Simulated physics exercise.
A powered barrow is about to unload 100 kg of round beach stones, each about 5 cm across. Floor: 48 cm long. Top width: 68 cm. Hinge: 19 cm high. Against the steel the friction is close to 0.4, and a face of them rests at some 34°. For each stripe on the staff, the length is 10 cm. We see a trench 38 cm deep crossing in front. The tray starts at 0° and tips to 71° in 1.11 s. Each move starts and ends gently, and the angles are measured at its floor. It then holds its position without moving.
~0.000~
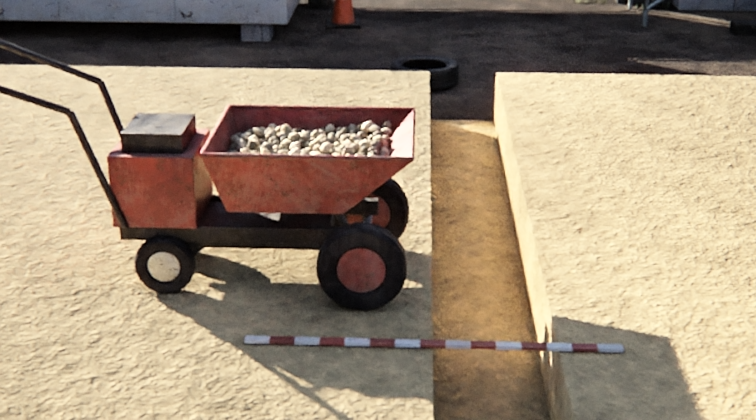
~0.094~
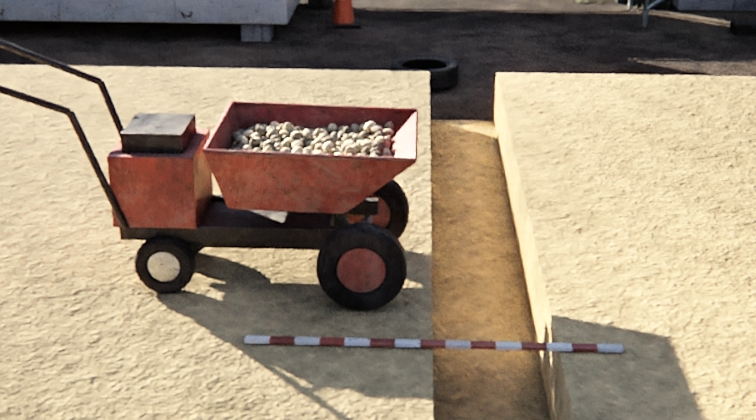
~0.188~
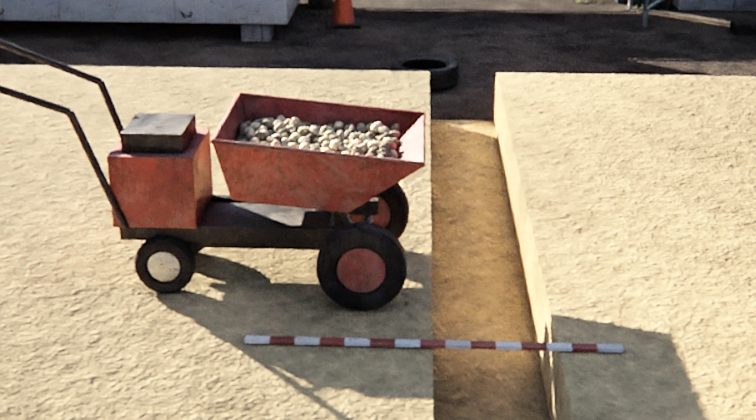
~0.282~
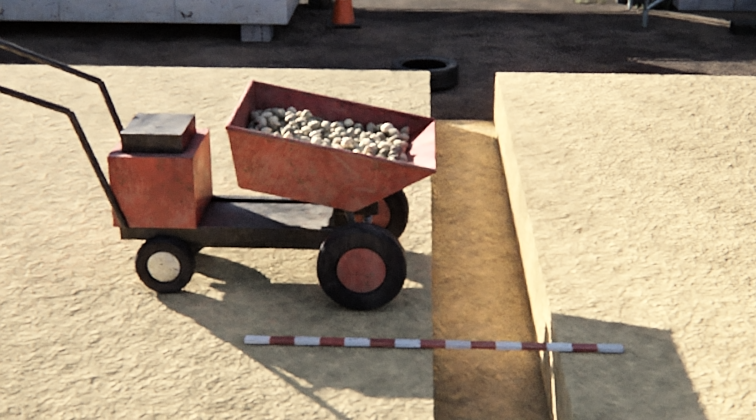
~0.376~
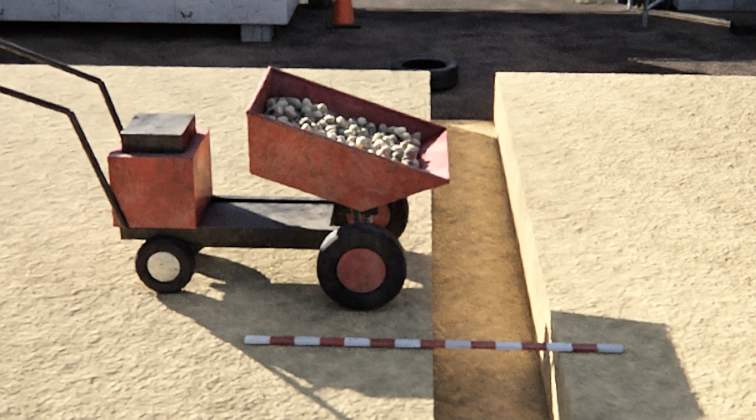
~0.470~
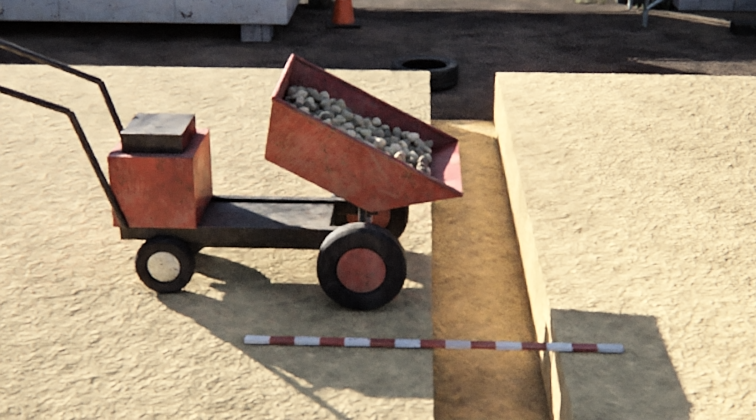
The clip opens on a red powered barrow holding a level tray of round stones beside a trench, with a striped staff lying across the gap. The tray gradually tilts to the right, its left end rising well above the chassis, while the stones inside slope toward the lowered lip and the wheels stay put.
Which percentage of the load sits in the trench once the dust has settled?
Near 70 per cent.
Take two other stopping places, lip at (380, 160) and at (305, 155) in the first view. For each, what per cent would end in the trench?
Roughly 100 per cent, then 85 per cent.
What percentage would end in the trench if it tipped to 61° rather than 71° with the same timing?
Then close to 60 per cent.
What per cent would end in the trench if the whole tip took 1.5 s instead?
Trench share: Approx. 75%.
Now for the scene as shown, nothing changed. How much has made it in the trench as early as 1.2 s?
Around 50 per cent of it.
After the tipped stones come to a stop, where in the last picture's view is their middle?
About (520, 342).
After 0.8 s the floor is at 60°; 100 % in the tray; the foremost stones are at (484, 223).
After 1.2 s the floor is at 71°; 36 % in the tray, 49 % in the trench, 14 % past the trench; the foremost stones are at (594, 264).
After 1.6 s the floor is at 71°; 3 % in the tray, 67 % in the trench, 30 % past the trench; the foremost stones are at (708, 281).
After 3.5 s the floor is at 71°; 0 % in the tray, 70 % in the trench, 30 % past the trench; the foremost stones are past the picture's edge.
